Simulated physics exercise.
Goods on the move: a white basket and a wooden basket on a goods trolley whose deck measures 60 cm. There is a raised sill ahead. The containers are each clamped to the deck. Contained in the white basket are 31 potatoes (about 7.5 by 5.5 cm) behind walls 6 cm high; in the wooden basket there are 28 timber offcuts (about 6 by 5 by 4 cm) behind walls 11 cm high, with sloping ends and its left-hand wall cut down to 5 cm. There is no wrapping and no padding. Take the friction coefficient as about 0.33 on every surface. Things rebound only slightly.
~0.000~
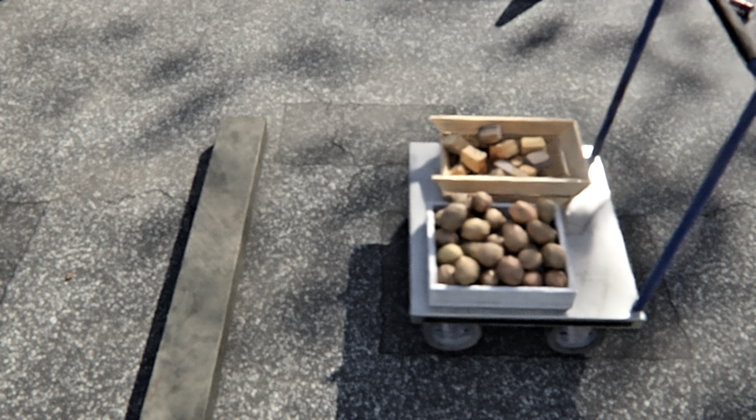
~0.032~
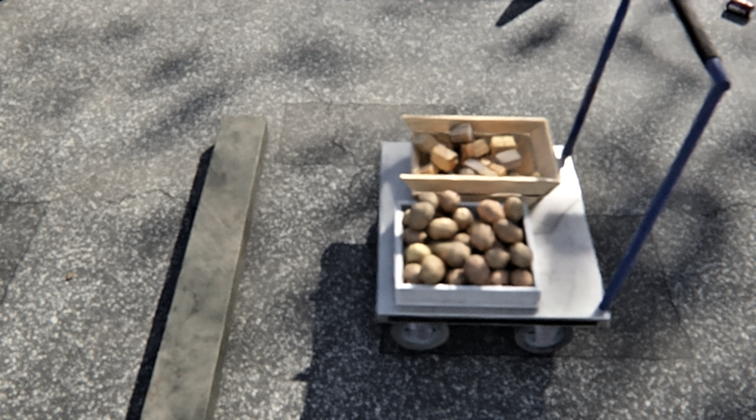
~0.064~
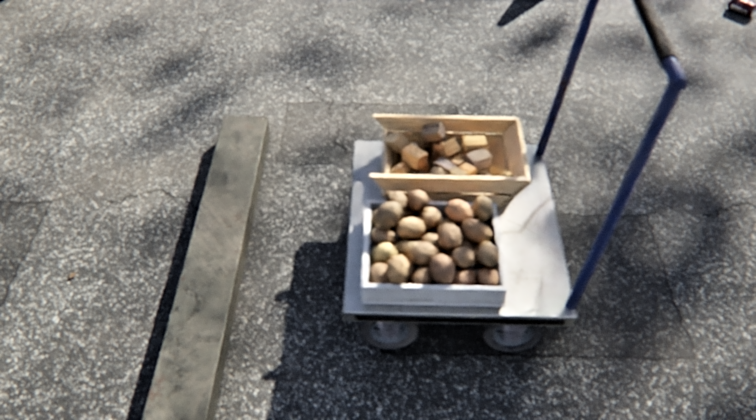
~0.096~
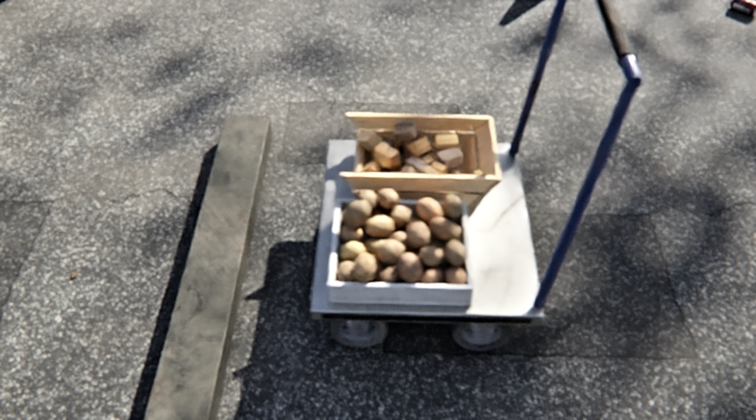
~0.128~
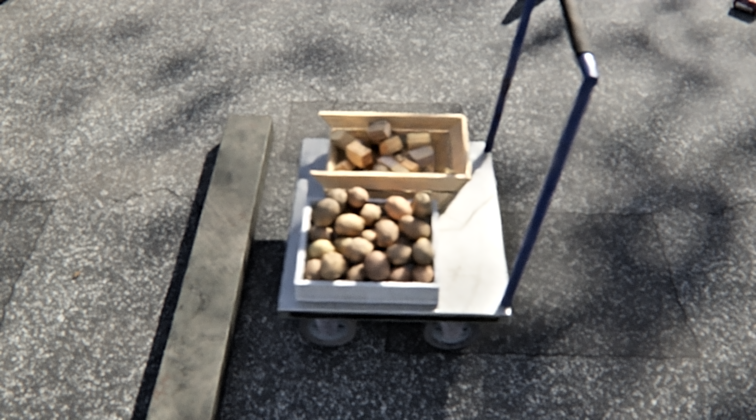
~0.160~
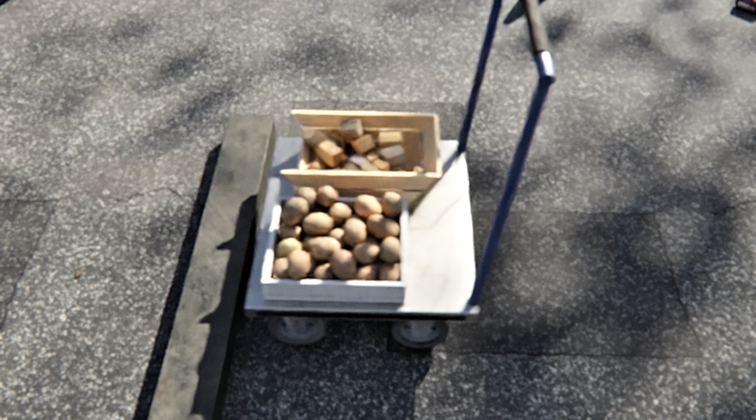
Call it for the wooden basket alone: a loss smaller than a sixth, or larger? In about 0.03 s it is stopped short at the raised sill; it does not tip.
Larger.
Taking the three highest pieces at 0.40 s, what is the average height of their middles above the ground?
Mean height: Some 48 cm.
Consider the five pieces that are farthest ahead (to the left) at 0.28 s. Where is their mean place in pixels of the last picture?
I'd put them at about (210, 192).
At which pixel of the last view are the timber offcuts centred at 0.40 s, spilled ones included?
Somewhere around pixel (270, 148).
After 0.18 s, impact.
After 0.28 s, the white basket is down by 4 of 31 and the wooden basket is down by 1 of 28.
After 0.40 s, the white basket is down by 9 of 31 and the wooden basket is down by 9 of 28.
After 0.63 s, the white basket is down by 13 of 31 and the wooden basket is down by 15 of 28.
Outcome (at 1.13 s), the white basket is down by 13 of 31 and the wooden basket is down by 15 of 28. Asked share, 15 of 28, 54 per cent.
